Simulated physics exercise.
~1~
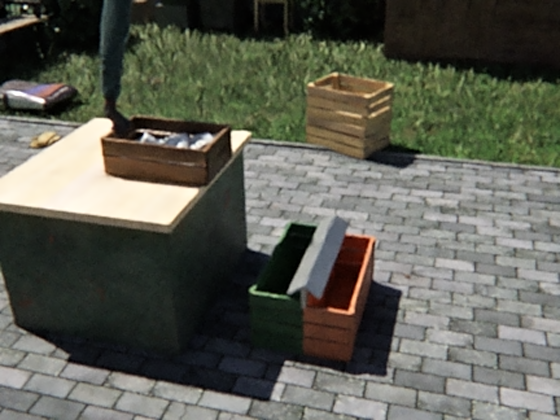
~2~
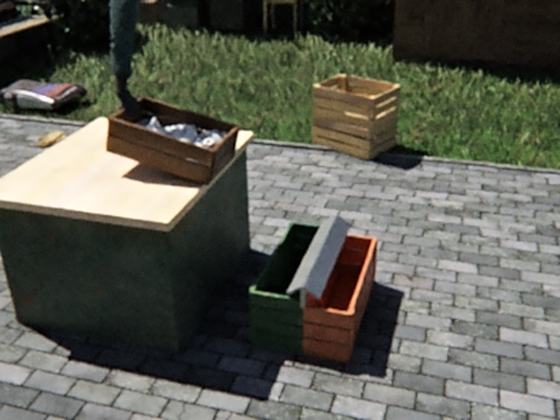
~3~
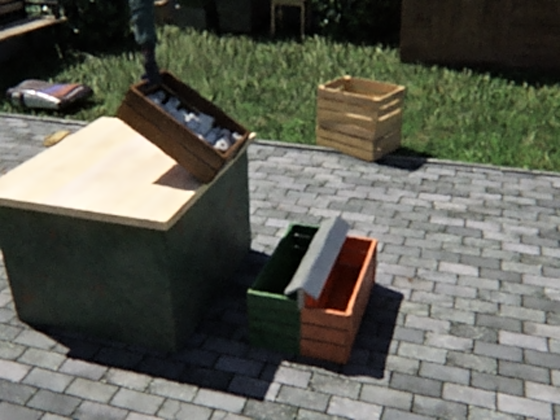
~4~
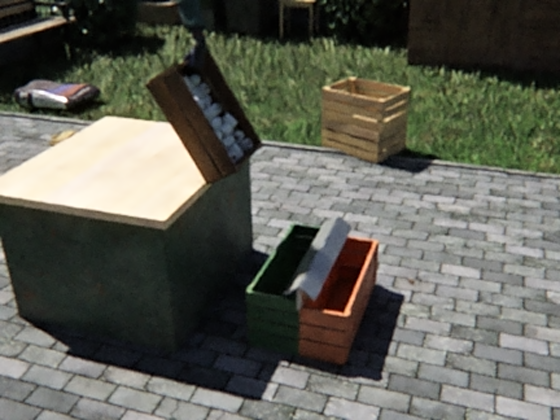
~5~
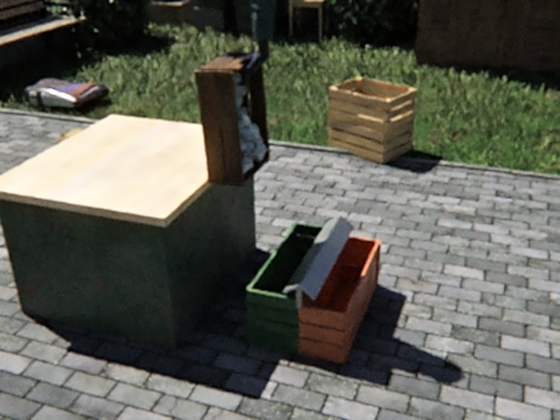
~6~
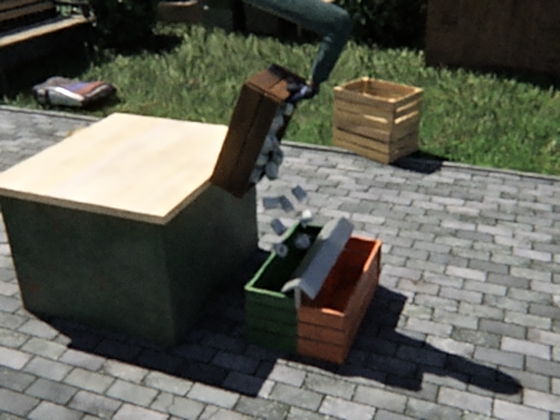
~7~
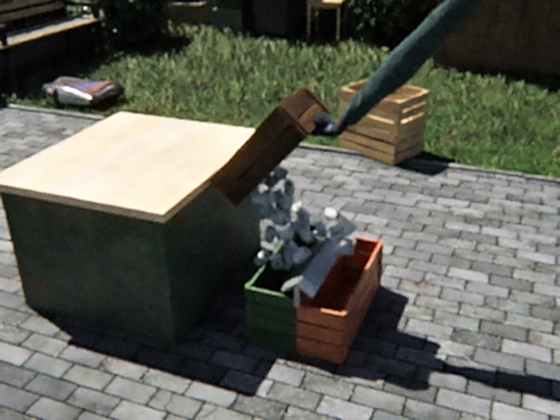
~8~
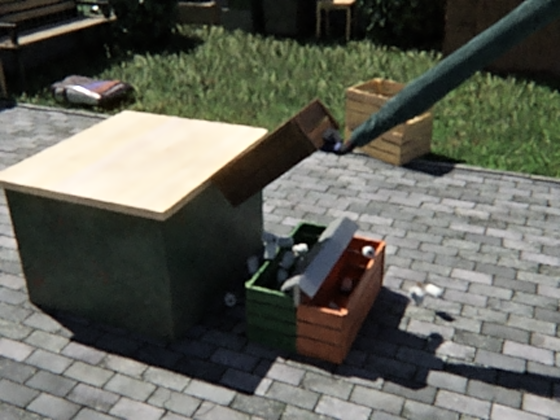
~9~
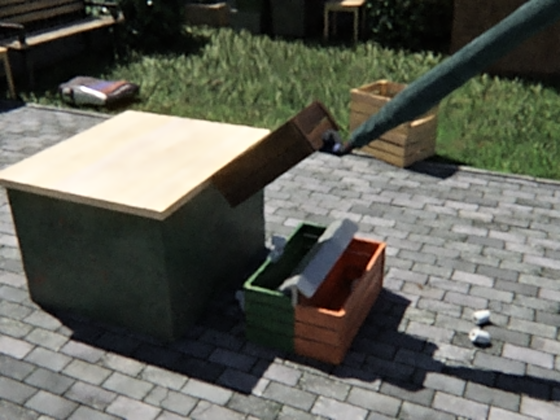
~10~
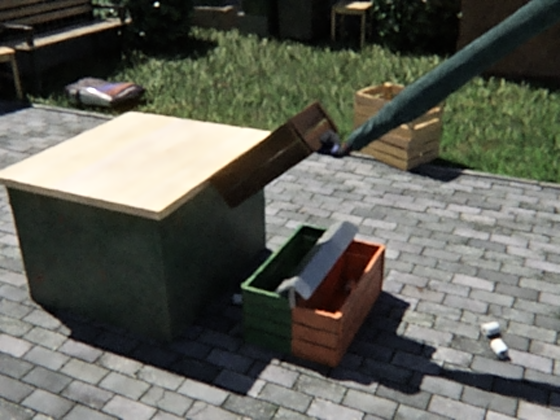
The footage shows an arm tipping a wooden box of pale rolls over a bench edge, pouring them toward green and orange tubs split by a grey ridge. Most drop into the green tub, few reach the orange, and two roll to rest on the paving at right.
